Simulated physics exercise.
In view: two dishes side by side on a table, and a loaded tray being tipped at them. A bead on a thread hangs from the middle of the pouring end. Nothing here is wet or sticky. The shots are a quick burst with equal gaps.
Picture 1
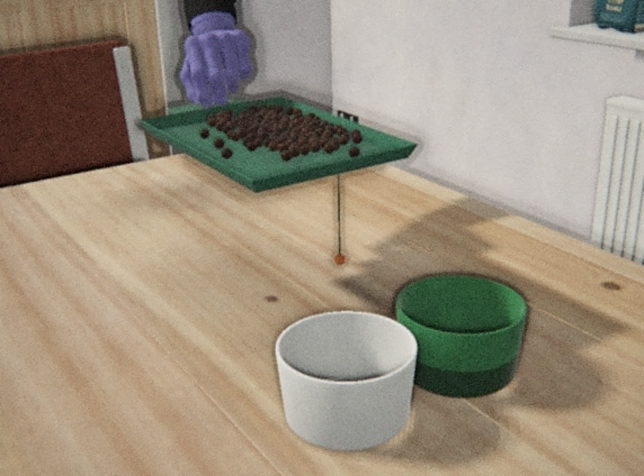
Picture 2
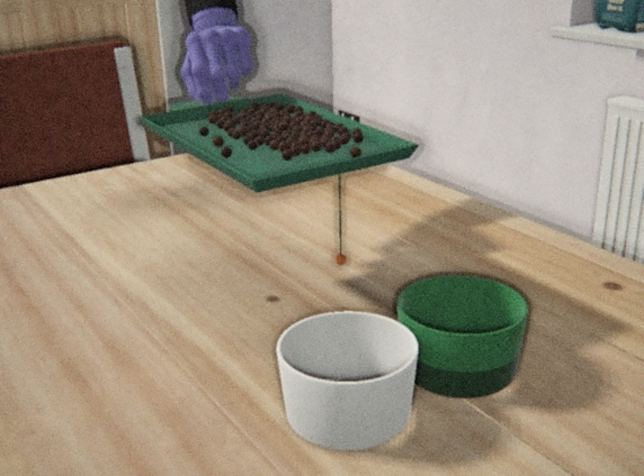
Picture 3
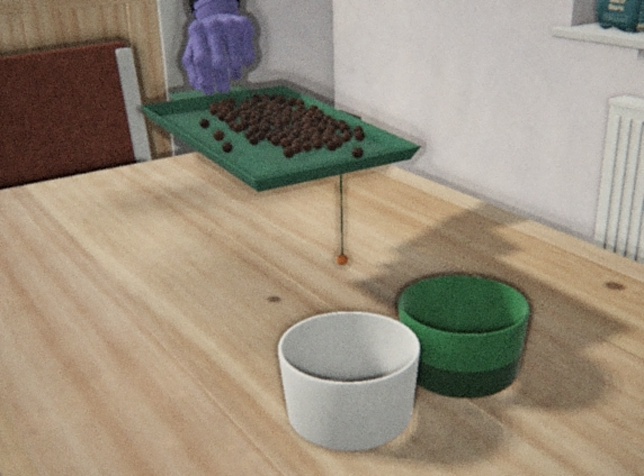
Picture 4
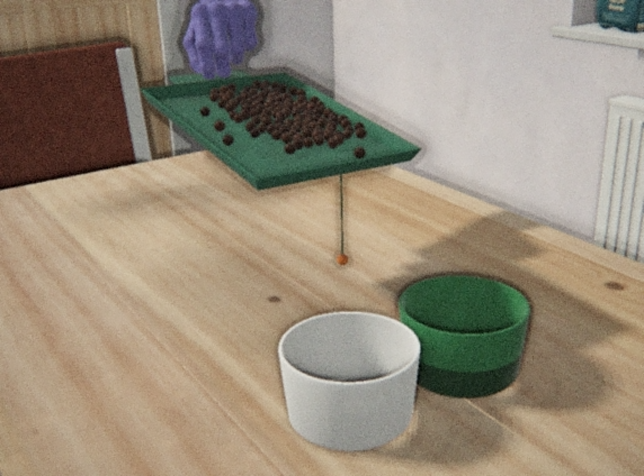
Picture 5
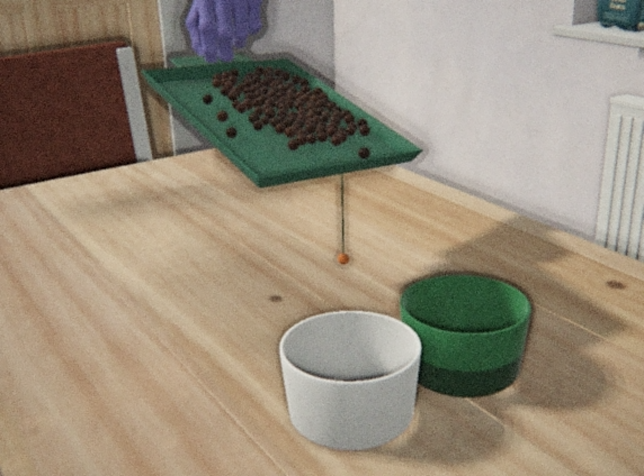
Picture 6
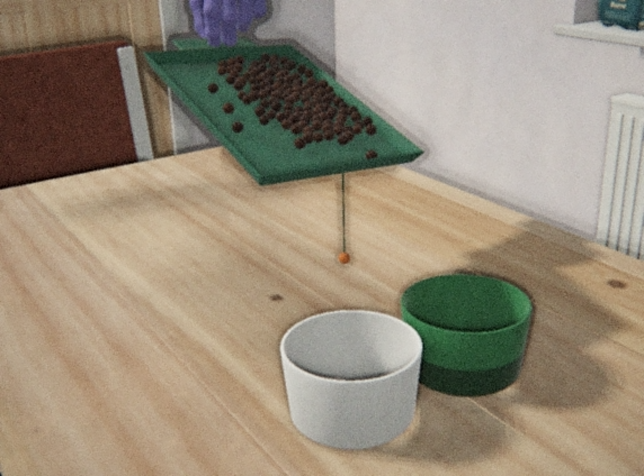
A pale wooden table stands in a room with grey-white walls, a radiator at the right and a dark red panel at the left, seen from slightly above. A white dish sits beside a green one, below a green tray of dark brown balls and a small orange bead hanging on a thread. A purple-gloved hand raises the tray's far end, steepening it as the balls begin shifting, while the view barely drifts.
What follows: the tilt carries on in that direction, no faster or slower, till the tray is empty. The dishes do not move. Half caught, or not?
The two hold under half of the load.
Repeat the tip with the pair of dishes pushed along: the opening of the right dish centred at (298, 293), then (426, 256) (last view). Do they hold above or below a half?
The first try: Not half. The second: Above a half.
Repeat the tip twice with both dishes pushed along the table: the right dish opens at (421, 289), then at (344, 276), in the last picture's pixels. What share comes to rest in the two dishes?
The first gives 70 %, the second 20 %.
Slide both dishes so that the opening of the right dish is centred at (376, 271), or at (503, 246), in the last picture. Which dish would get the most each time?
At the first place the right dish, at the second the dish on the left.
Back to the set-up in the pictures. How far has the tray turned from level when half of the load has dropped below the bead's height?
Around 60° of tilt.
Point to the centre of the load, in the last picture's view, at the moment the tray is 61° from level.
Roughly at (408, 261).
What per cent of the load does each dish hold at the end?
Left dish near 0 in a hundred; right dish near 10.
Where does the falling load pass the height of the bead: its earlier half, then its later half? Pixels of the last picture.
The first part at (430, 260); the rest at (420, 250).
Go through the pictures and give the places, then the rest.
The first picture shows corners of the pouring end at (255, 177) and (408, 144), level; middle of the load at (283, 129), chocolate balls; left dish at (388, 406); right dish at (504, 357); bead on its thread at (340, 259).
The second picture shows corners of the pouring end at (256, 177) and (409, 144), level; middle of the load at (284, 127).
The third picture shows corners of the pouring end at (258, 176) and (411, 145), tipped barely, lowest at the right corner; middle of the load at (285, 122).
The fourth picture shows corners of the pouring end at (259, 175) and (412, 147), tipped a little, lowest at the right corner; middle of the load at (286, 113).
The fifth picture shows corners of the pouring end at (261, 173) and (414, 148), tipped a little, lowest at the right corner; middle of the load at (289, 104).
The sixth picture shows corners of the pouring end at (263, 171) and (415, 149), tipped clearly, lowest at the right corner; middle of the load at (296, 97), all on the move; left dish at (393, 405); right dish at (509, 355).
Soon, tray tipped steeply; about a third on the tray; a stray few in the left dish; a small part in the right dish; about a third outside both; a small part in the air.
A while on, tray tipped past a quarter turn; a stray few in the left dish; a small part in the right dish; most outside both.
Towards the end, tray tipped past a quarter turn; a stray few in the left dish; a small part in the right dish; most outside both.
Finally, tray tipped past a quarter turn; a stray few in the left dish; a small part in the right dish; most outside both.
